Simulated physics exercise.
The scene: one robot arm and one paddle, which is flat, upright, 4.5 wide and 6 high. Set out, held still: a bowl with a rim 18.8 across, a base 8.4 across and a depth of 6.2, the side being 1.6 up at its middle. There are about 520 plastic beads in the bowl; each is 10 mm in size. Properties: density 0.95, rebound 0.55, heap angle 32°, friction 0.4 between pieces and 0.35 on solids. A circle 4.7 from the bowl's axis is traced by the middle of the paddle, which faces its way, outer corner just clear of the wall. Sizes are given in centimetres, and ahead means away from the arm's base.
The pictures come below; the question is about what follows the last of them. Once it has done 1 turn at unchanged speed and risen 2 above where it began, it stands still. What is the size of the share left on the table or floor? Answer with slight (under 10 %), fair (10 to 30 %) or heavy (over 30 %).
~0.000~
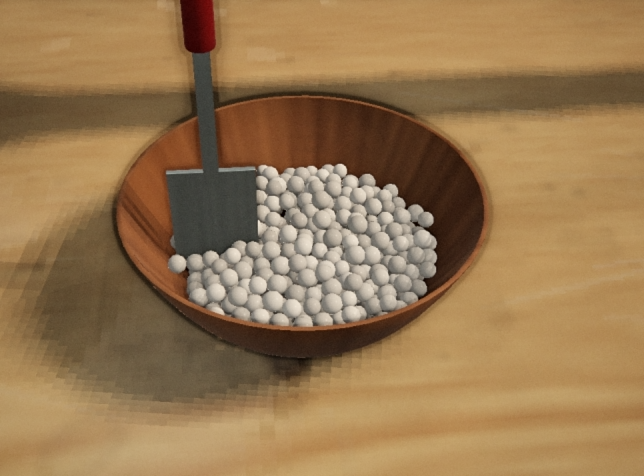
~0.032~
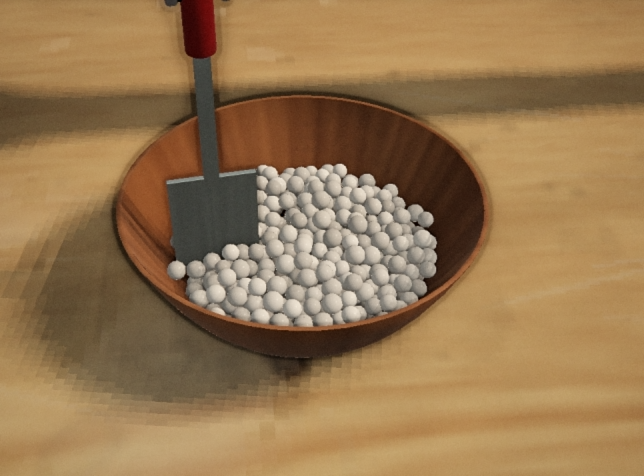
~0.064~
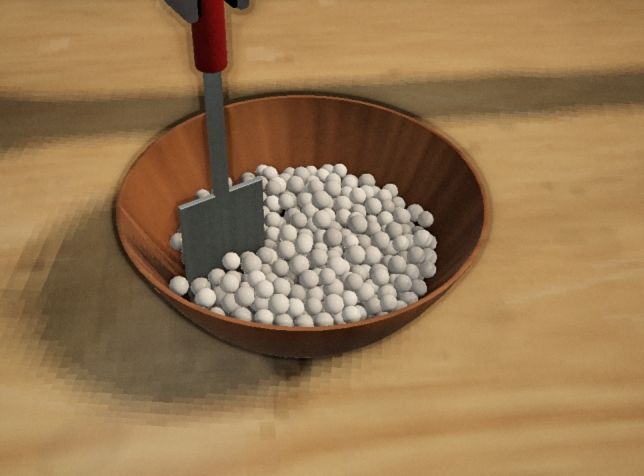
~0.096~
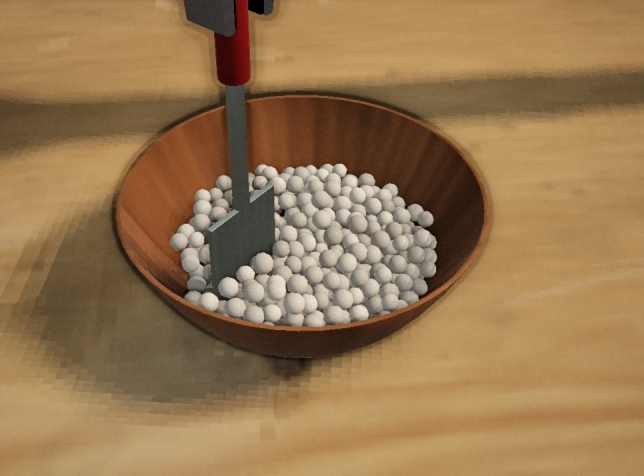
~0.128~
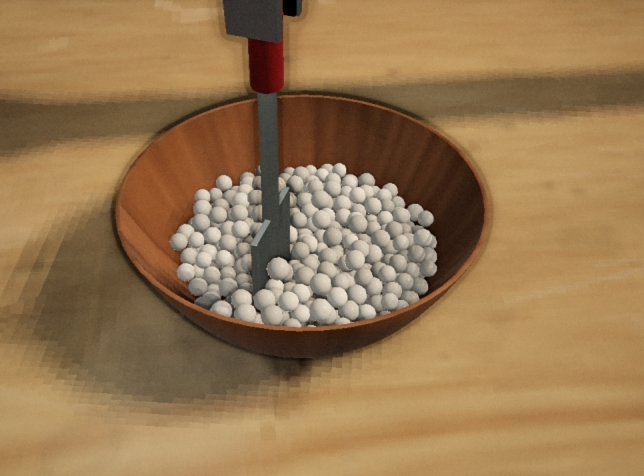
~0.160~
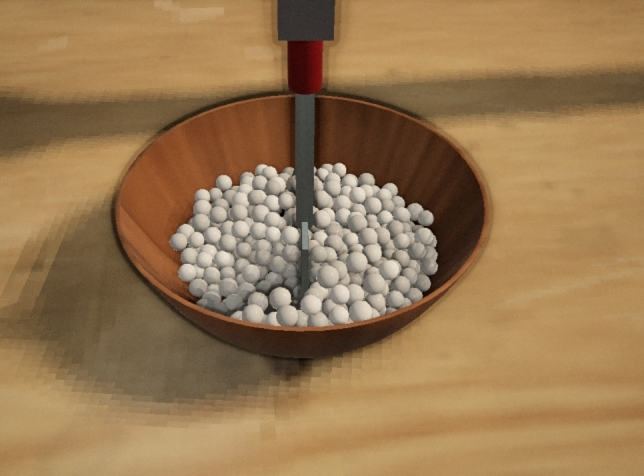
Slight.
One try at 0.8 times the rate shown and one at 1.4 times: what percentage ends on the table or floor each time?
Around 0 percent on the first try and 10 percent on the second.
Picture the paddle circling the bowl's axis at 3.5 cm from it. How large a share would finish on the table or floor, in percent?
In that case some 5 per cent.
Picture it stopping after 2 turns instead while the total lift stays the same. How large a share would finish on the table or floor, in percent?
I'd expect around 10 per cent.
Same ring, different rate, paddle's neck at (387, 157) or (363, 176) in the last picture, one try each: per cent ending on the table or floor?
It comes to roughly 20 per cent and then 15 per cent.
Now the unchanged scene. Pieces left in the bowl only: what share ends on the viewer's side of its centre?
Around 45 per cent of what the bowl keeps.
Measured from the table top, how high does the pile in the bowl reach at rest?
I'd say close to 5.5 centimetres.
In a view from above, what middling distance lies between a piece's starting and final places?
Some 1 centimetres or so.
By 0.33 s, 190° round, highest piece 9 above the table; 509 in the bowl, 4 on the table or floor, 6 in flight or on the tool.
By 0.50 s, 295° round, highest piece 7 above the table; 496 in the bowl, 18 on the table or floor, 5 in flight or on the tool.
By 0.79 s, 0° round, highest piece 5 above the table; 492 in the bowl, 26 on the table or floor, 1 in flight or on the tool.
By 1.49 s, 0° round, highest piece 5 above the table; 492 in the bowl, 27 on the table or floor.
Final count, 492 in the bowl, 27 on the table or floor. That is 5 % on the table or floor.
